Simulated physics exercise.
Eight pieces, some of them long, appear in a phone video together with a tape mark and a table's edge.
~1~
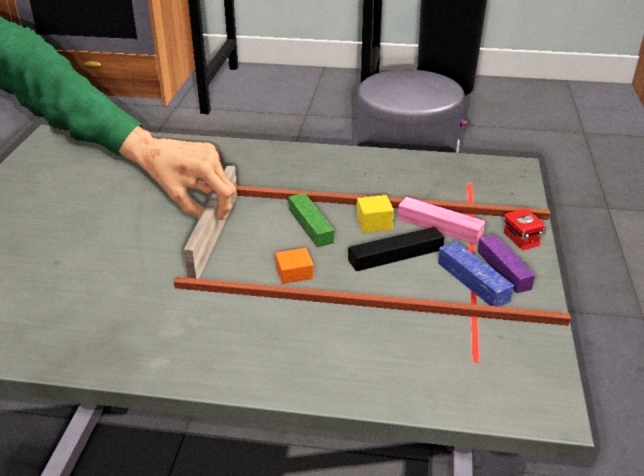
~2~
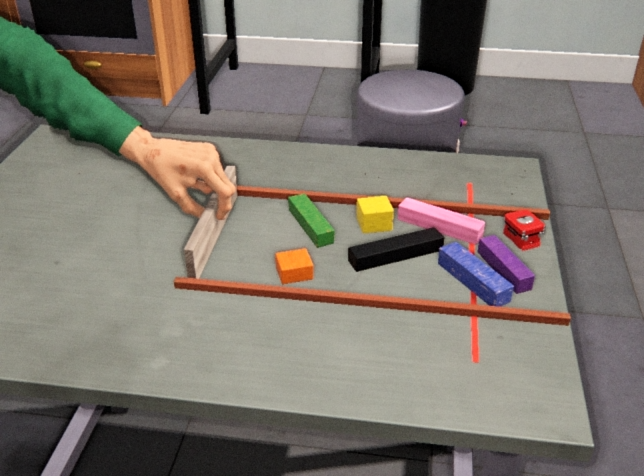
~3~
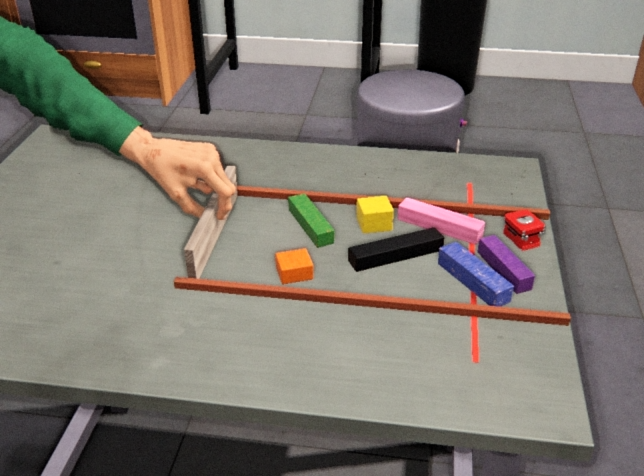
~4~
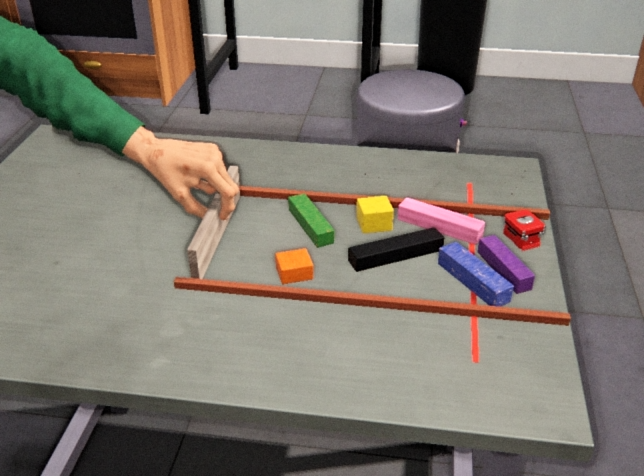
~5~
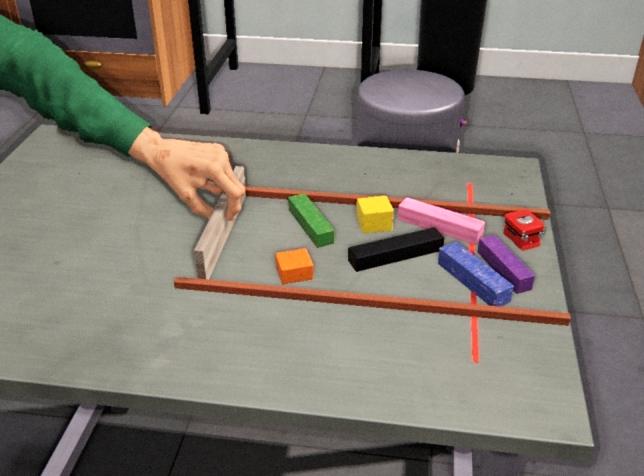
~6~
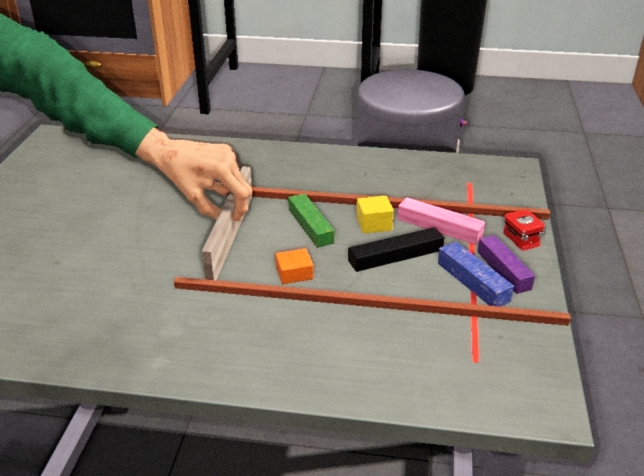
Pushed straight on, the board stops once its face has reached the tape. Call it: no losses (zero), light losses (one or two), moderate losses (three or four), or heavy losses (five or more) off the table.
Light losses.
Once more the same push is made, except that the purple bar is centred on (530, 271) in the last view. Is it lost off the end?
From there it holds on.
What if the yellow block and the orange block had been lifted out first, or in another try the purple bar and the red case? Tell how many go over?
The number fallen is 1, and in the other try 0.
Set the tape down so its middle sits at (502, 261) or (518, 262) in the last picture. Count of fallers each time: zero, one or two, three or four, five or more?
3 or 4; three or four.
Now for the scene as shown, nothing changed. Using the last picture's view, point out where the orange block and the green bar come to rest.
Orange block: (491, 289); green bar: (482, 234).
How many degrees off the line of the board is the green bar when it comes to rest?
Roughly 0° out of line.
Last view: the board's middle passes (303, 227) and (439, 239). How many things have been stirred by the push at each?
Note: First position 2; second position 8.
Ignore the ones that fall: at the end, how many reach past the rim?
3, I think.
Soon after, none off yet; red case at rest near (523, 230); purple bar at rest near (505, 263); blue bar at rest near (474, 274).
In the end, the number that fall off is one or two; gone, red case.
